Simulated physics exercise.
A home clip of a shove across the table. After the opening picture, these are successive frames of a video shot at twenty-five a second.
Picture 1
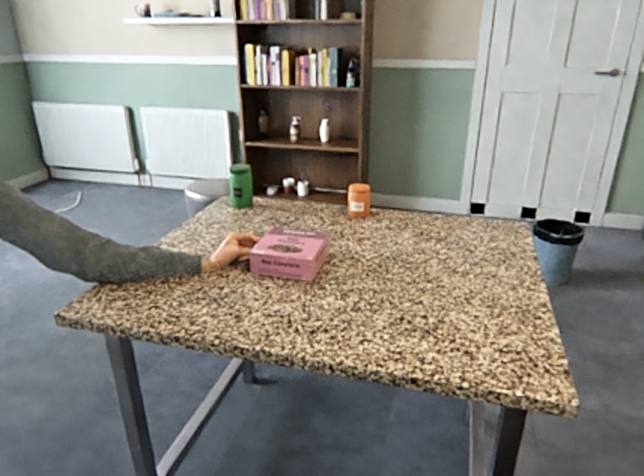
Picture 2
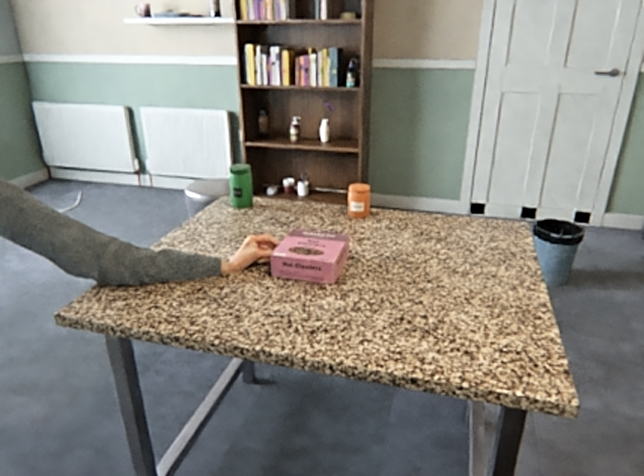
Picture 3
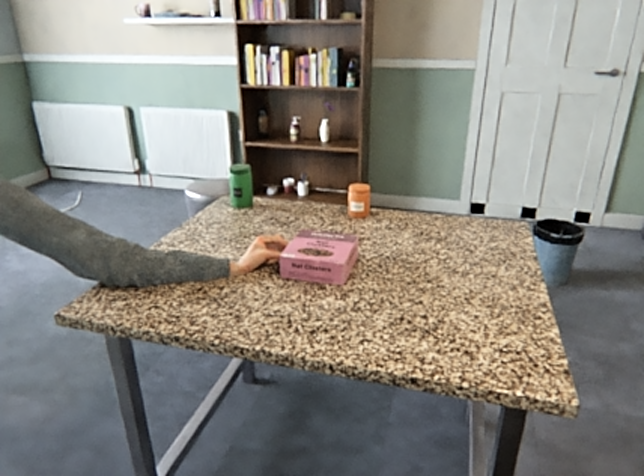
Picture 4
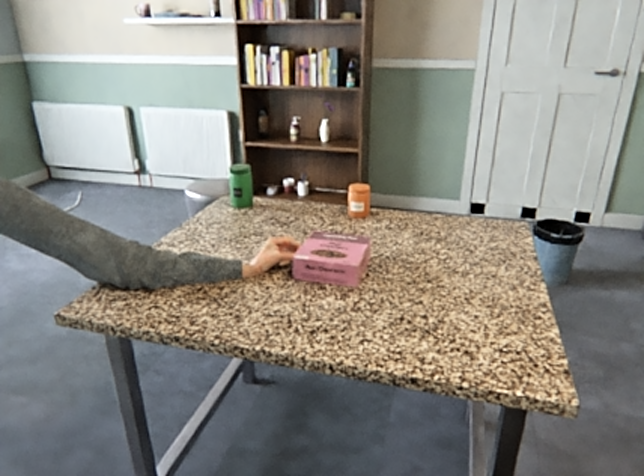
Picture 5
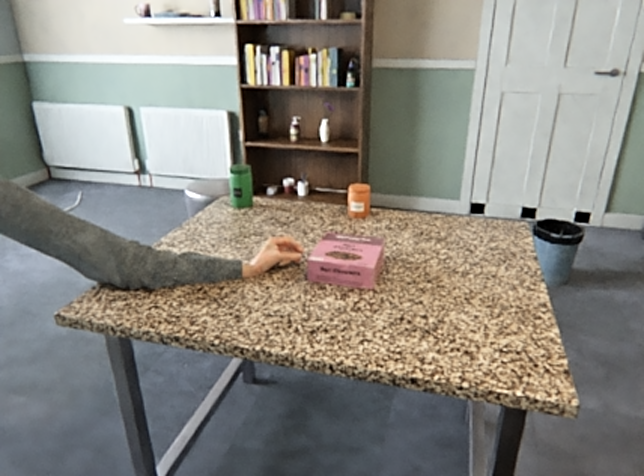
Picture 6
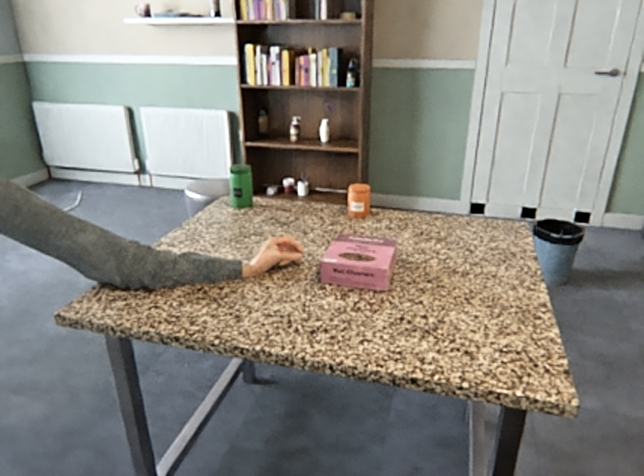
A pink packet sliding right across a speckled tabletop, pushed by a grey-sleeved arm, then moving slightly beyond the stilled hand.
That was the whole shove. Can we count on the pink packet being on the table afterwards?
The pink packet is still on the table.
Then, 0.10 s after the last picture, pink packet slid about its own width near (387, 263).
Then, 0.20 s after the last picture, pink packet slid about its own width near (404, 265).
At rest, moved from the start, pink packet. Seen from the same camera at the end, pink packet near (413, 266).
